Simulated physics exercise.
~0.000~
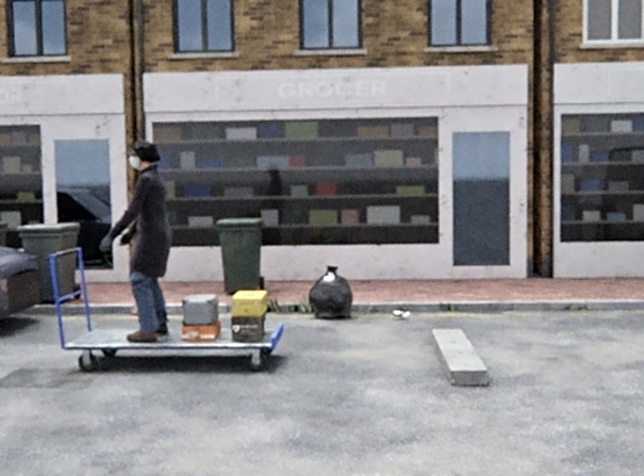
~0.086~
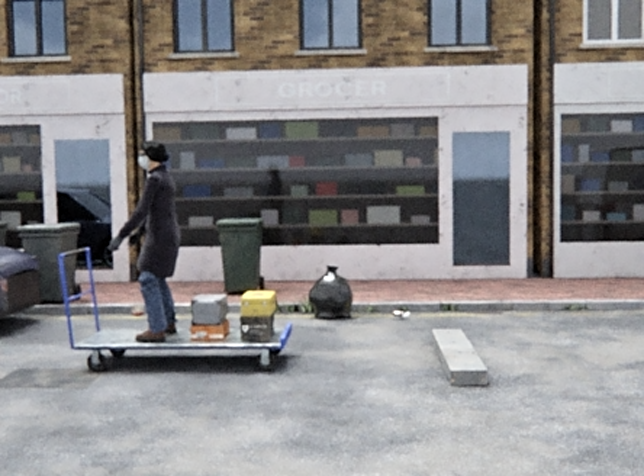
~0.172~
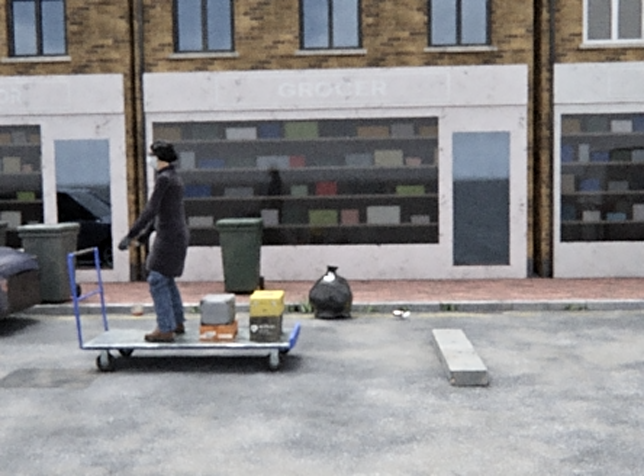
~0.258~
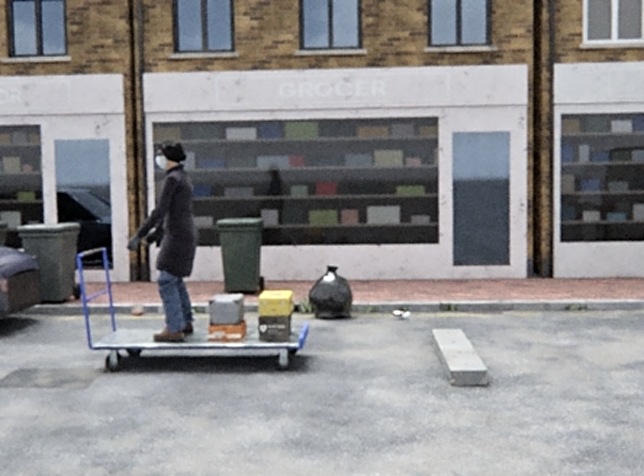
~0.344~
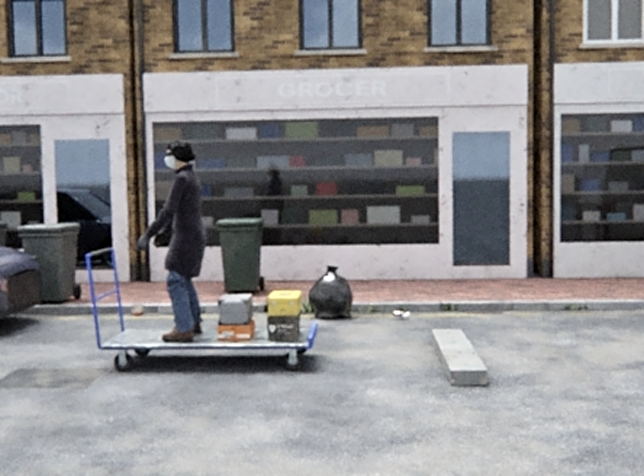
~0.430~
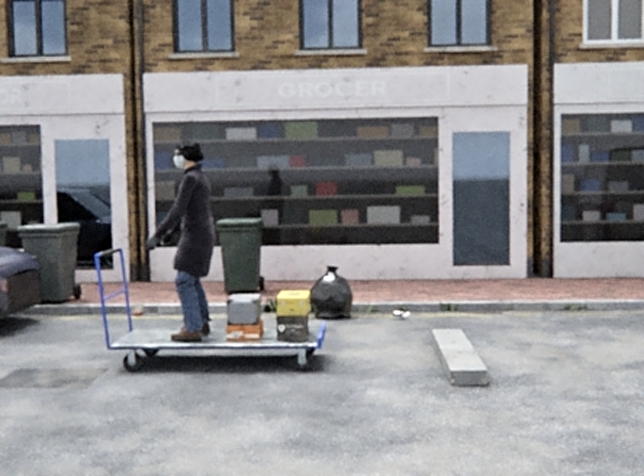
Outside a grocer's shop, a flat cart with a blue handle rolls slowly to the right across grey pavement, carrying a standing person in a dark coat and face mask, facing left, beside a few stacked boxes.
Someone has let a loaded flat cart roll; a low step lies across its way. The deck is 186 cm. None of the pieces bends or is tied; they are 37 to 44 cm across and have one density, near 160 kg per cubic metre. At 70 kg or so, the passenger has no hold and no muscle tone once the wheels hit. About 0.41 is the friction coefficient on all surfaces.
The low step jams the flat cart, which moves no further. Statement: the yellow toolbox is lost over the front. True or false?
False.
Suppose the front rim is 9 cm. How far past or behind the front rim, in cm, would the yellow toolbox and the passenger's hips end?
With that rim, yellow stays 10 cm behind and the hips stay 40 cm behind.
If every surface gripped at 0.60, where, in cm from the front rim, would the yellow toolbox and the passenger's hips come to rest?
So the yellow load stays 20 behind while the hips end up 60 behind the front rim.
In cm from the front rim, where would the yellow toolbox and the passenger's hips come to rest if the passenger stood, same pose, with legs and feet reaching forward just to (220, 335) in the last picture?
The yellow one would stop 10 cm behind the front rim and the hips 40 cm behind it.
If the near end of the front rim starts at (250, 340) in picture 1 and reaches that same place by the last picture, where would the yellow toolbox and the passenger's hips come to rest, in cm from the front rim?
The yellow item would stop 10 cm past the front rim, and the hips 30 cm behind it.
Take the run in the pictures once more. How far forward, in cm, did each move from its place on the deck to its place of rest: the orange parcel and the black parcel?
The orange one ends about 10 cm forward, the black one about 10 cm.
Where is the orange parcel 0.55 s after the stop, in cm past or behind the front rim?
Around 65 cm short of the front rim.
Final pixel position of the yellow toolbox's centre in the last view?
(437, 302).
Impact comes at 1.65 s.
After 1.90 s the yellow toolbox is 13 cm behind the rim, tilted 0°, near (435, 302) in the last picture's view.
After 2.20 s the yellow toolbox is 13 cm behind the rim, tilted 0°, near (435, 302) in the last picture's view.
After 2.65 s the yellow toolbox is 13 cm behind the rim, tilted 0°, near (435, 302) in the last picture's view.
When all is still (5.2 s), nothing is past the rim; behind it, orange parcel, grey suitcase, black parcel, yellow toolbox and the passenger's hips.
